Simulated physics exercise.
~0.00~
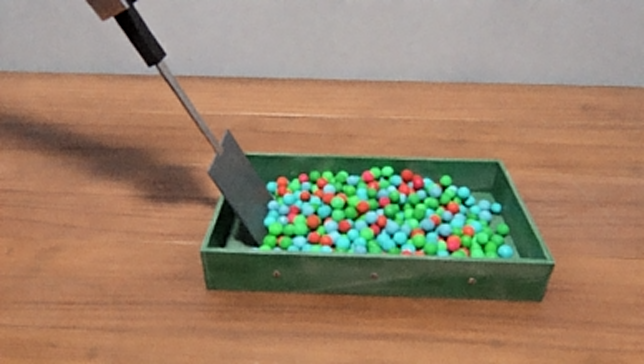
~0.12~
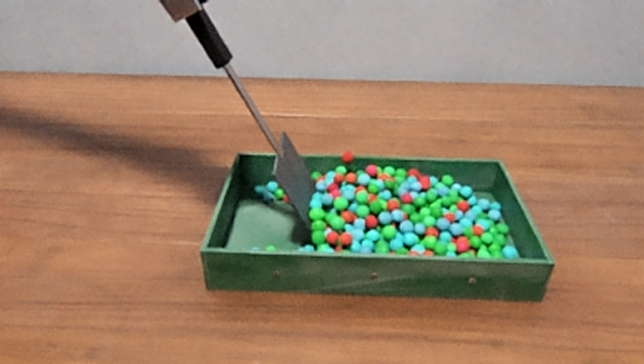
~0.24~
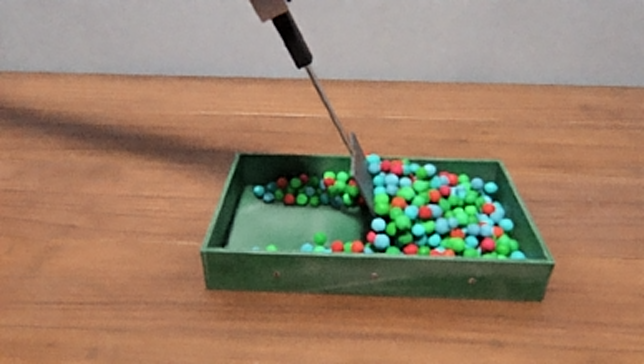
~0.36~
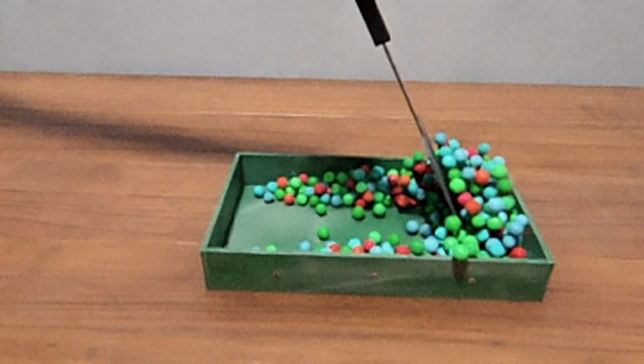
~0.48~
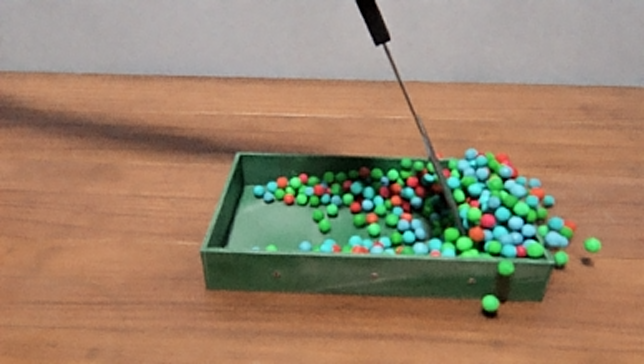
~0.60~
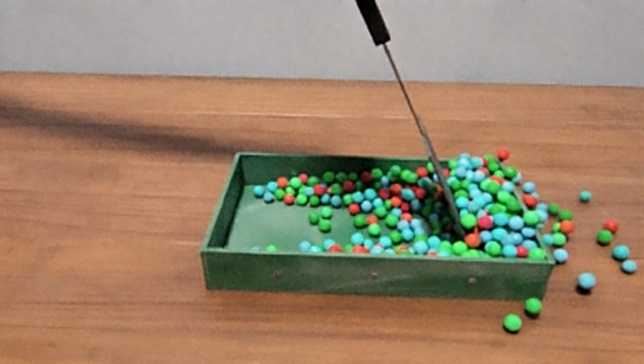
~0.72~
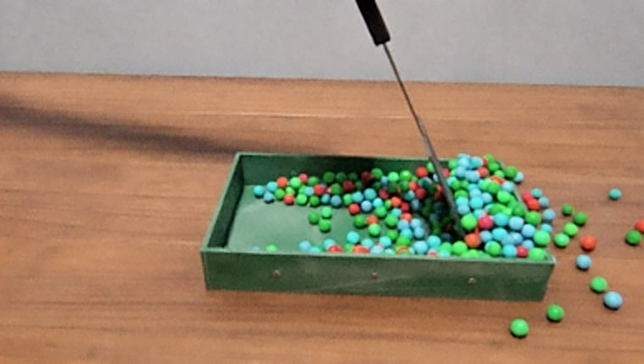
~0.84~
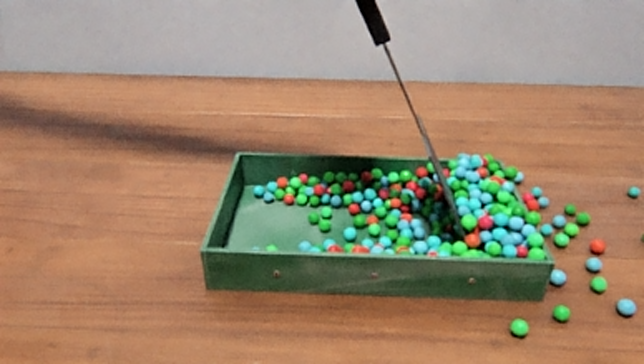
On a wooden table top, a spatula pushing colourful round sweets rightward through a green tray, a few spilling over and settling outside.
